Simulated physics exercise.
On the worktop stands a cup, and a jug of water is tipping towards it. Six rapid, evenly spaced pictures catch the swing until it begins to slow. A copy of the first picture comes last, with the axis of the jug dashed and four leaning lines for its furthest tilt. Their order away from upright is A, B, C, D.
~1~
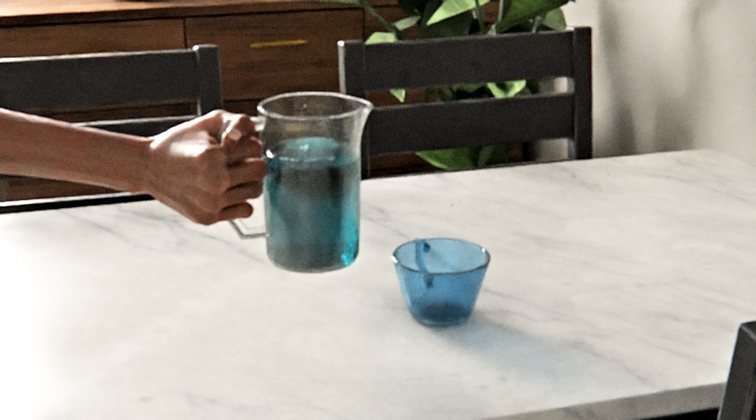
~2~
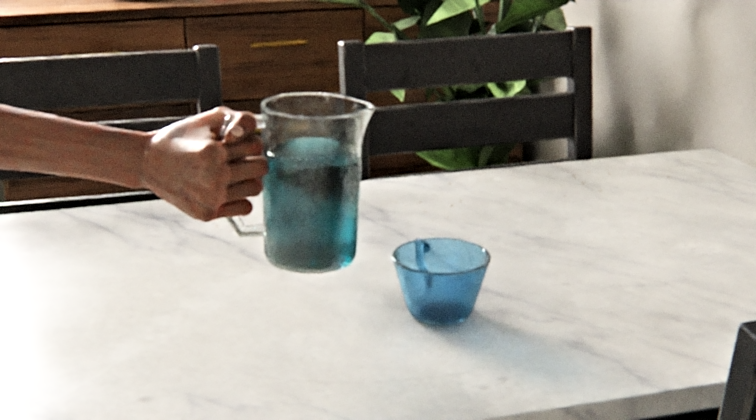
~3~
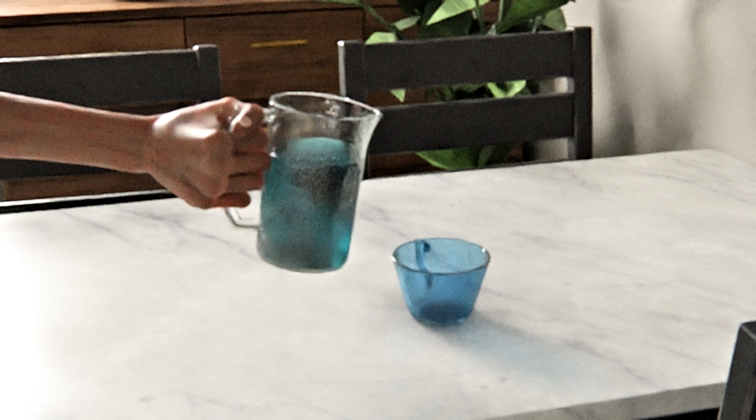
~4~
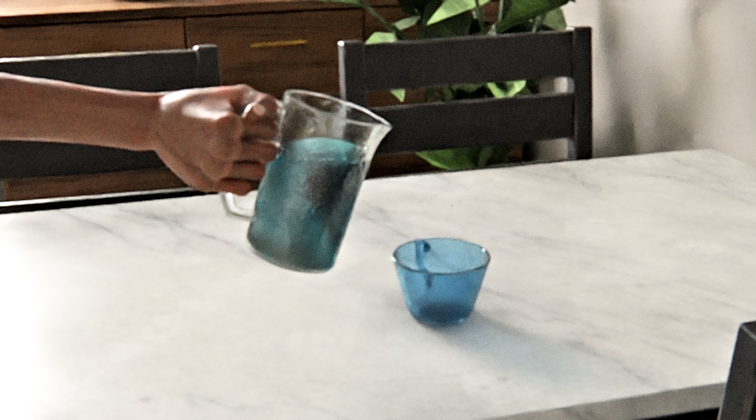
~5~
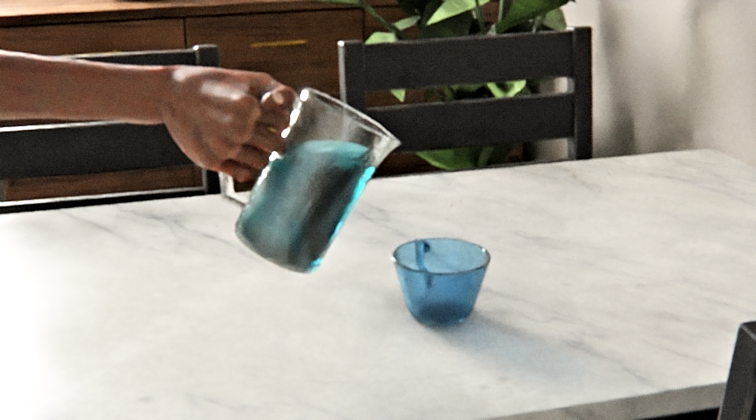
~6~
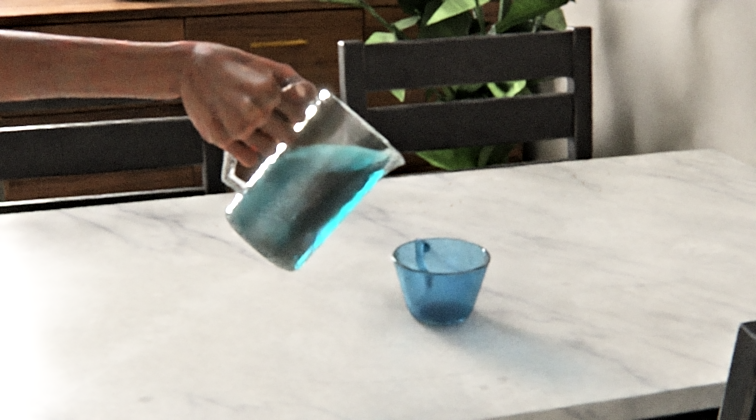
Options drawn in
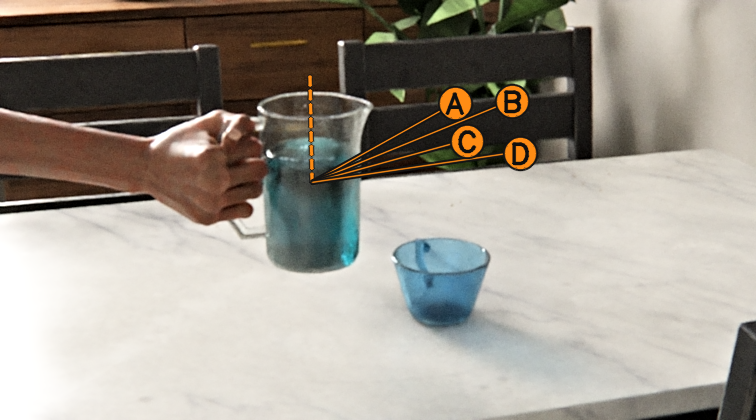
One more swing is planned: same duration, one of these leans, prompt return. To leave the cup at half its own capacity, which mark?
A is best.
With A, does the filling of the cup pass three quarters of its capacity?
No, less.
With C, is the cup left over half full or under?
Over.
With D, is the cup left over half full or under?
Over.
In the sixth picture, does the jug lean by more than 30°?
Yes.
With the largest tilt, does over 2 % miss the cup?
Yes, it does.
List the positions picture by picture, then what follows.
Upright, lip at (369, 104); rim of the cup round (441, 255); nothing has left yet, in the first frame.
Tipped about 2°, lip at (372, 106); nothing has left yet, in the second frame.
Tipped about 9°, lip at (380, 113); nothing has left yet, in the third frame.
Tipped about 18°, lip at (389, 124); nothing has left yet, in the fourth frame.
Tipped about 30°, lip at (398, 141); nothing has left yet, in the fifth frame.
Tipped about 43°, lip at (403, 160); nothing has left yet, in the sixth frame.
In orange, A at (440, 110); B at (496, 106); C at (450, 144); D at (503, 154).
For mark A, the cup ends with about 51 % of what it can hold.
For mark B, the cup ends with about 68 % of what it can hold; 10 % of the water is spilt.
For mark C, the cup ends with about 70 % of what it can hold; 25 % of the water is spilt.
For mark D, the cup ends with about 82 % of what it can hold; 35 % of the water is spilt.
